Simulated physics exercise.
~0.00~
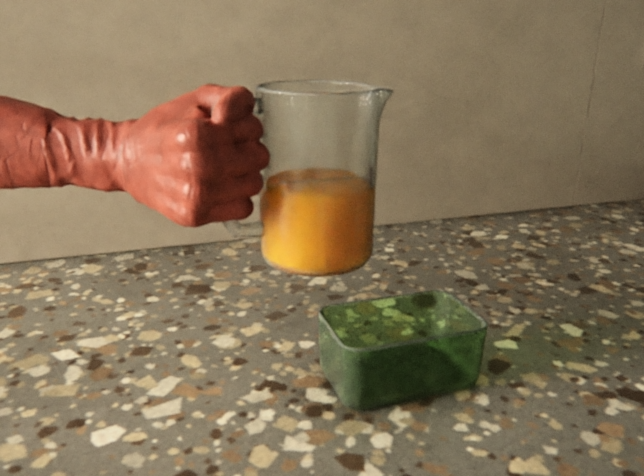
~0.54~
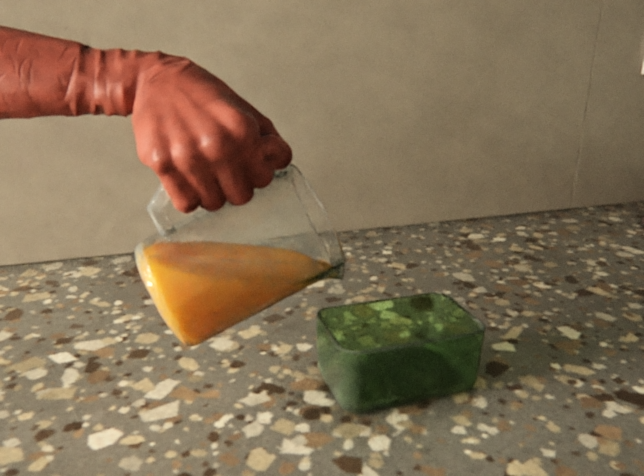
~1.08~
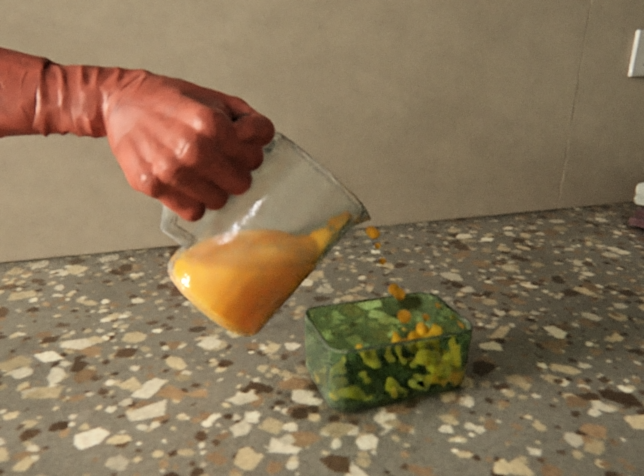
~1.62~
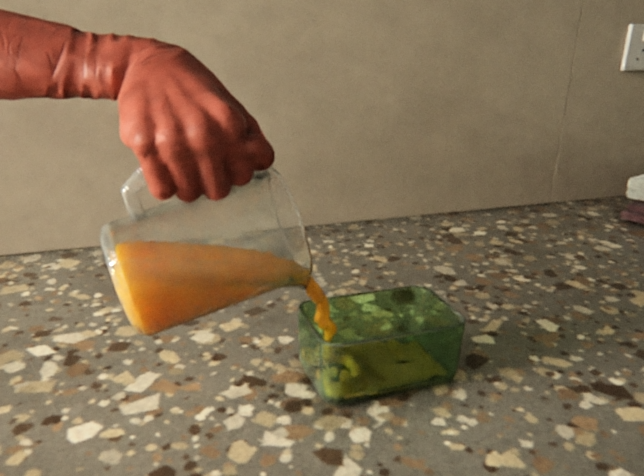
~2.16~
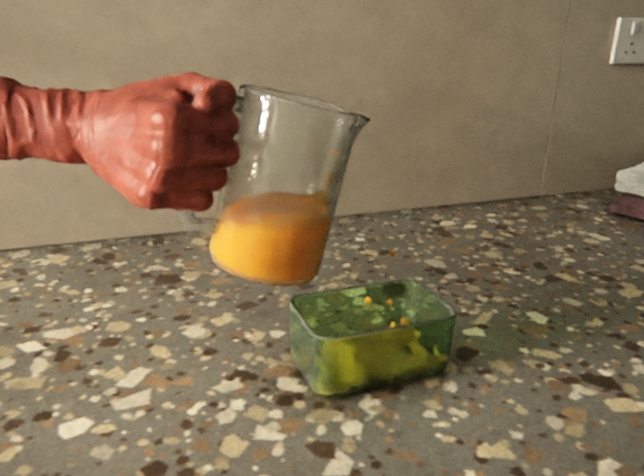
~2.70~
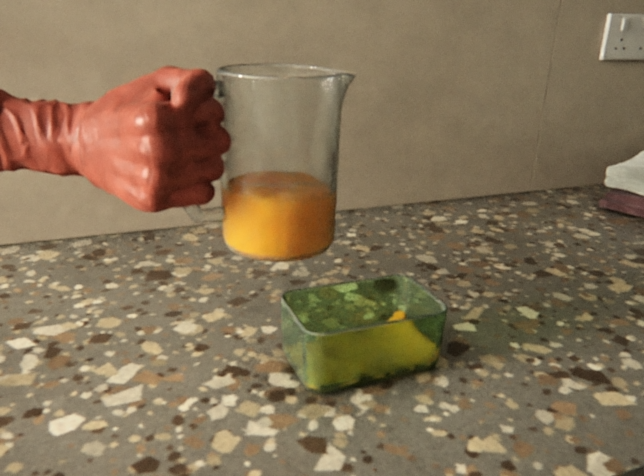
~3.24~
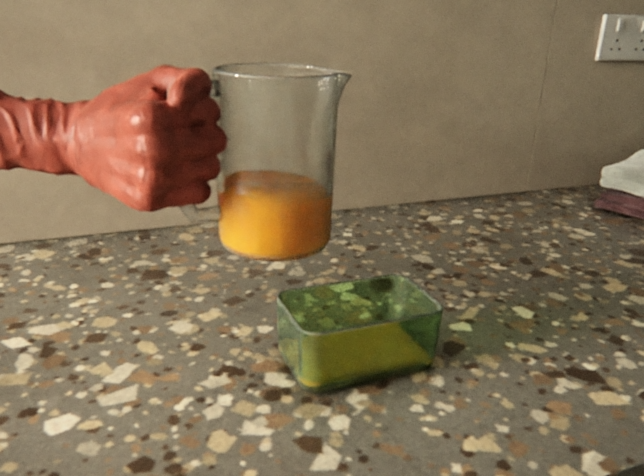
On a speckled stone worktop against a plain beige wall, seen from the front and slightly above, a hand in a red glove holds a clear pitcher of orange juice above and to the left of a green see-through box. The hand tips the pitcher steeply toward the box, eases it partly back as orange drops fall from the spout, then tips it again and pours a stream into the box. It then turns the pitcher upright while the view shifts slightly right, revealing a wall socket. Finally, the pitcher is level, still holding plenty of juice, and yellowish-green liquid lies in the box.
